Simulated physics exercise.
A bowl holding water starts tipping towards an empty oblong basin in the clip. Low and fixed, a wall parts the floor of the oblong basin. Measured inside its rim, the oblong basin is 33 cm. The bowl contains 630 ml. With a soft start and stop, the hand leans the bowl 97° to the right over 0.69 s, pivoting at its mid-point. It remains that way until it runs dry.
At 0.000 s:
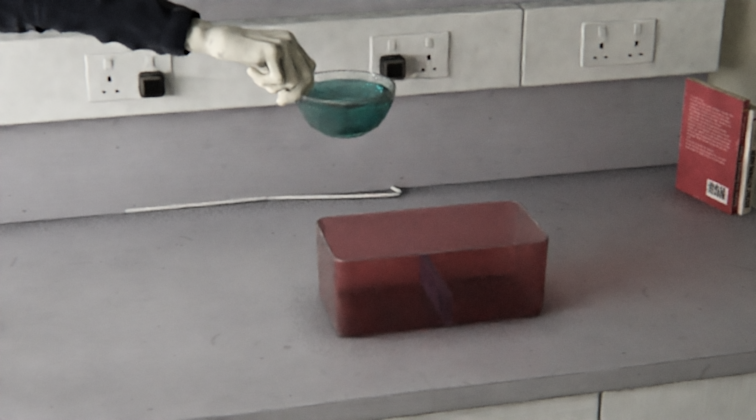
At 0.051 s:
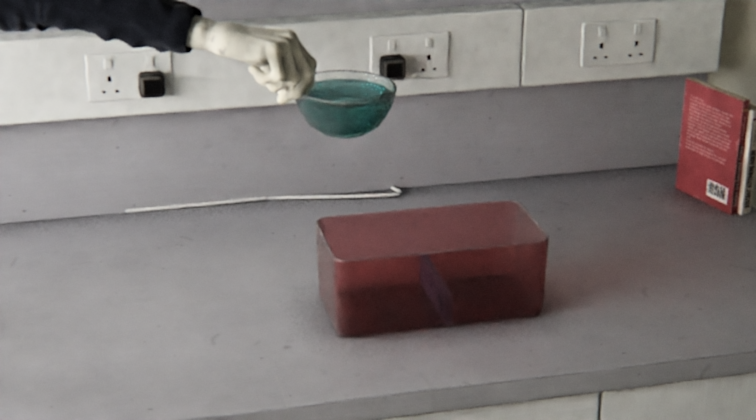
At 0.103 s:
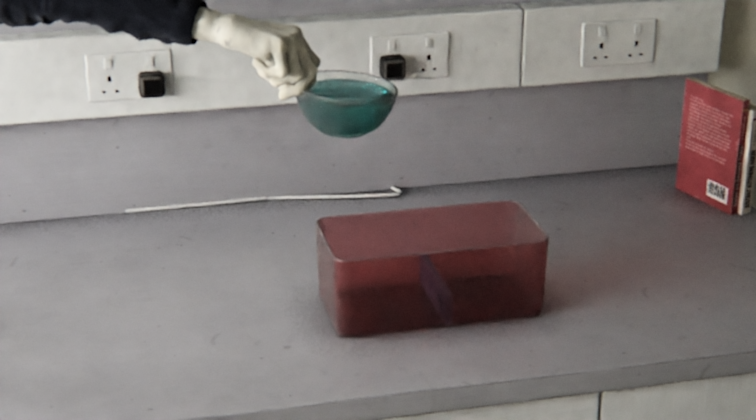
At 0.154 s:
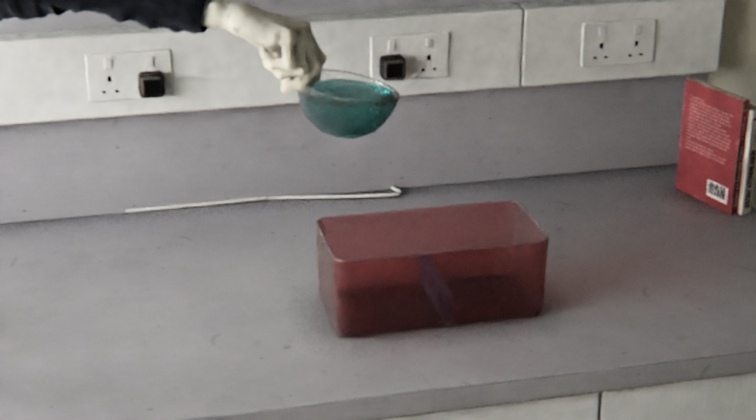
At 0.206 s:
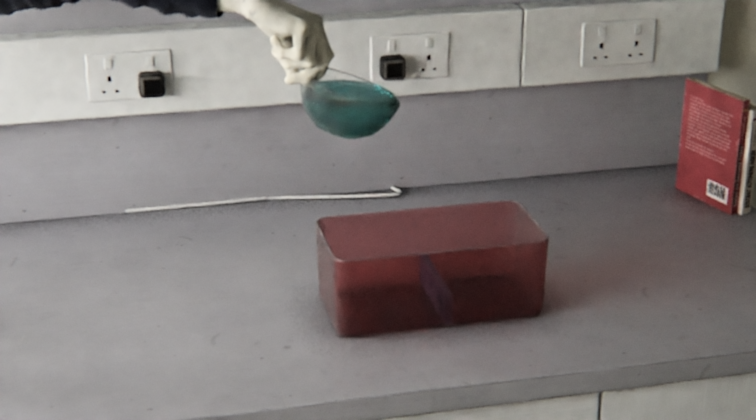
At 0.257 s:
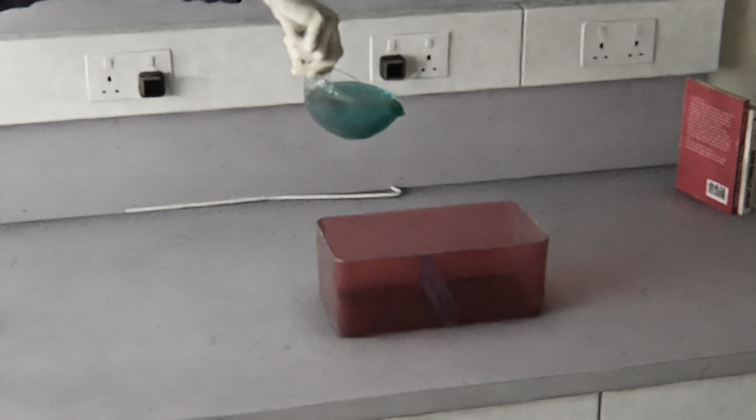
On a grey worktop below wall sockets, a red see-through oblong basin sits near a white cable and a red book, while a pale hand holds a glass bowl of teal water above it. The hand tilts the bowl to the right, slightly at first, then more steeply, and the water shifts up to its lowered right rim.
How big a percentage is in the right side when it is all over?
Roughly 59 per cent is in the right side.
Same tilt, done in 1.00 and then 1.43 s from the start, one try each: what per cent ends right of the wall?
Respectively 70 and 70 %.
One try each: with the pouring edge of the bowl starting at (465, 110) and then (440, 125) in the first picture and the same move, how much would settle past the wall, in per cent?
Try 1: 85 %; try 2: 90 %.
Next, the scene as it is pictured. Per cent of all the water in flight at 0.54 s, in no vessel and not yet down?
My guess is roughly 58 %.
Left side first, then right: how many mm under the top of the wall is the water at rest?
Left about 40 mm, while the right is about 32 mm.
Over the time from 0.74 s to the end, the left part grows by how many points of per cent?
Near 7 percent, more or less.
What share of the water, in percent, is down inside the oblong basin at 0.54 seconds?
I reckon close to 26 percent of it.
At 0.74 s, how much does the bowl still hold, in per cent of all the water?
I'd estimate some 0 per cent.
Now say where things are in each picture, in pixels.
It leans 0°; its right rim is at (394, 84); the water meets the walls at (296, 95) and (390, 89); the oblong basin's rim runs from (325, 241) to (534, 221); the wall's top is at (436, 275), in the first frame.
It leans 1°; its right rim is at (394, 85); the water meets the walls at (296, 95) and (391, 89), in the second frame.
It leans 5°; its right rim is at (395, 88); the water meets the walls at (298, 93) and (392, 90), in the third frame.
It leans 11°; its right rim is at (397, 93); the water meets the walls at (300, 92) and (393, 92), in the fourth frame.
It leans 20°; its right rim is at (397, 101); the water meets the walls at (303, 92) and (397, 96); 1 per cent is over the edge, in the fifth frame.
It leans 30°; its right rim is at (397, 110); the water meets the walls at (306, 95) and (396, 105); 8 per cent is over the edge, in the sixth frame.
After 0.54 s the tilt is 86° and 17 per cent is still to pour, 5 is left of the wall and 21 right of it.
After 0.74 s the tilt is 97° and 0 per cent is still to pour, 33 is left of the wall and 59 right of it.
After 0.96 s the tilt is 97° and 0 per cent is still to pour, 40 is left of the wall and 59 right of it.
After 1.19 s the tilt is 97° and 0 per cent is still to pour, 40 is left of the wall and 59 right of it.
In the end 40 per cent lies left of the wall, 59 right of it and 2 outside.
